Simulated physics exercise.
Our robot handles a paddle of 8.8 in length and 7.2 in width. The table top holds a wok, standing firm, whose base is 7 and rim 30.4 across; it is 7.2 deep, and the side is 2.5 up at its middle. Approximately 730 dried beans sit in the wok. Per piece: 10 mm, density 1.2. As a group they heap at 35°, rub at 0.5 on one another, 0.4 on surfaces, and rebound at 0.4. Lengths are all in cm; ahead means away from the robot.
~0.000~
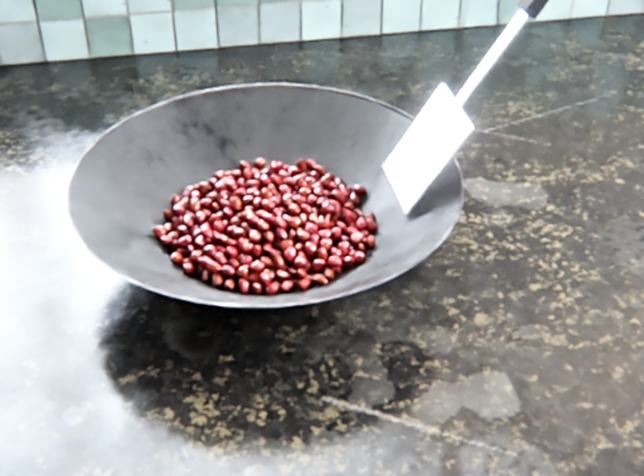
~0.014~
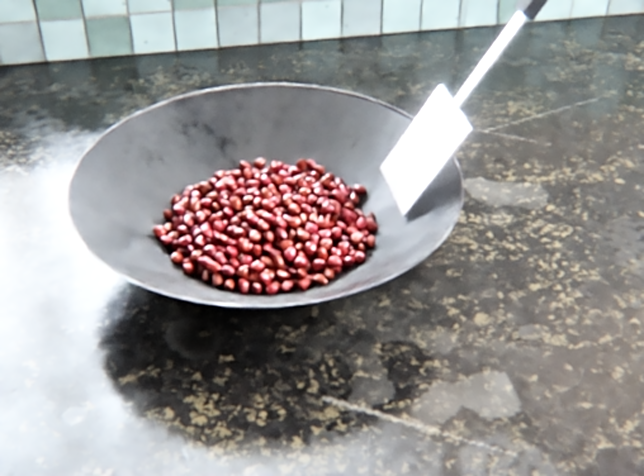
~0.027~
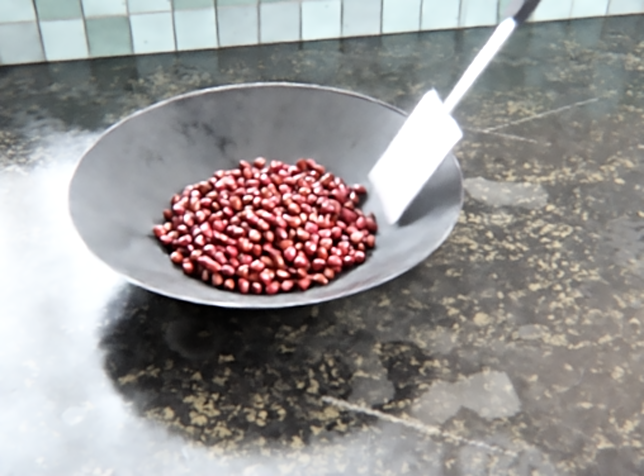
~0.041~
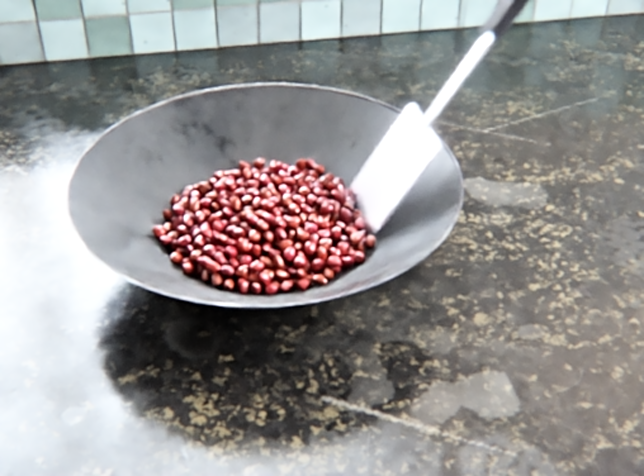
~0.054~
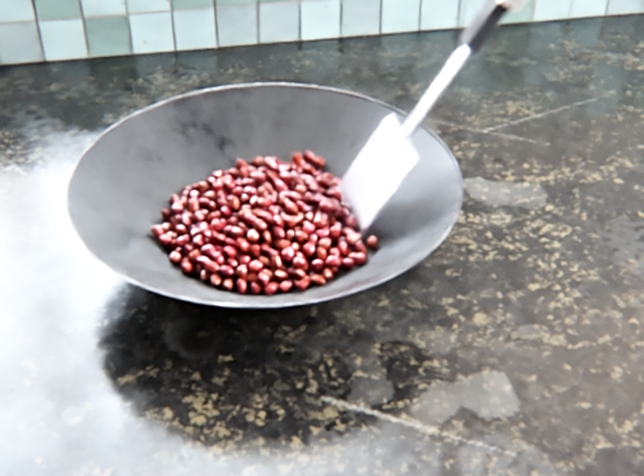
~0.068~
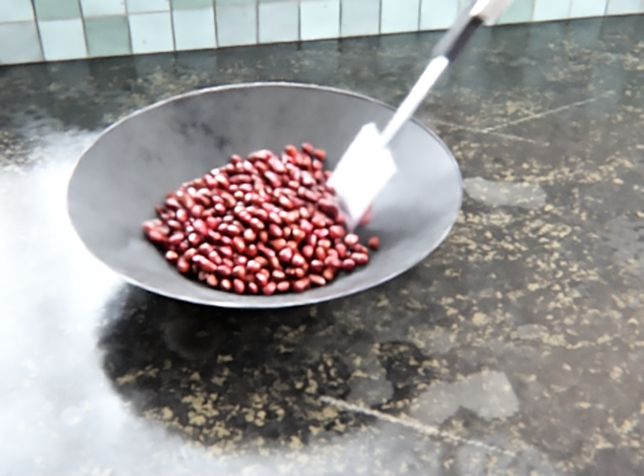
To begin with, a white paddle with a dark handle rests inside the right side of a grey wok holding a pile of reddish beans on a dark speckled counter. The paddle slides down and left to the pile, then pushes into its right edge, shifting some beans leftward and heaping them slightly higher.
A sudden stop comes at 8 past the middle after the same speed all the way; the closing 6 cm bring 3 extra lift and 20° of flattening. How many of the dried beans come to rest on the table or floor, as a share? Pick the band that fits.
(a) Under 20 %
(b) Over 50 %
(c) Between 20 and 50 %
The answer is c.
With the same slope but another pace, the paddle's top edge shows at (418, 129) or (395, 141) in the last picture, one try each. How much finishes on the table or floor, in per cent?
Around 5 per cent, then around 25 per cent.
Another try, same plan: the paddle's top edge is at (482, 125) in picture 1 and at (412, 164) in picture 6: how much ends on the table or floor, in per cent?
About 30 per cent.
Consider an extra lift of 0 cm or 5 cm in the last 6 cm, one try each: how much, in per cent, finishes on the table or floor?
I'd say close to 30 percent for the first and close to 30 percent for the second.
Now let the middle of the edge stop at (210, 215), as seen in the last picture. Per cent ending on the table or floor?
The share ending on the table or floor is about 10 per cent.
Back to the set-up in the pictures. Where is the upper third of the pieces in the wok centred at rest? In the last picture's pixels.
The centre sits at about (159, 224).
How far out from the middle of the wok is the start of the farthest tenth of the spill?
50 centimetres, give or take.
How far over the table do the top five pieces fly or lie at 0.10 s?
Roughly 7 cm above the table.
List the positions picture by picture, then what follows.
Paddle top edge at (458, 105), sloping 58°; upper third of the load around (267, 213), from x 160 to 370, top at y 165; 729 in the wok, in the first picture.
Paddle top edge at (456, 106), sloping 58°; upper third of the load around (267, 213), from x 160 to 370, top at y 165, in the second picture.
Paddle top edge at (444, 113), sloping 58°; upper third of the load around (267, 213), from x 160 to 370, top at y 165, in the third picture.
Paddle top edge at (424, 126), sloping 58°; upper third of the load around (267, 213), from x 160 to 370, top at y 165, in the fourth picture.
Paddle top edge at (402, 138), sloping 58°; upper third of the load around (268, 211), from x 160 to 370, top at y 155, in the fifth picture.
Paddle top edge at (381, 147), sloping 58°; upper third of the load around (263, 208), from x 150 to 375, top at y 150; 729 in the wok, in the sixth picture.
By 0.10 s, sloping 58°, highest piece 7 above the table; 729 in the wok.
By 0.13 s, sloping 53°, highest piece 9 above the table; 729 in the wok.
By 0.35 s, sloping 38°, highest piece 13 above the table; 502 in the wok, 55 on the table or floor, 172 on the blade or in flight.
By 1.40 s, sloping 38°, highest piece 7 above the table; 501 in the wok, 228 on the table or floor.
Final count, 501 in the wok, 228 on the table or floor. That is 31 % on the table or floor.
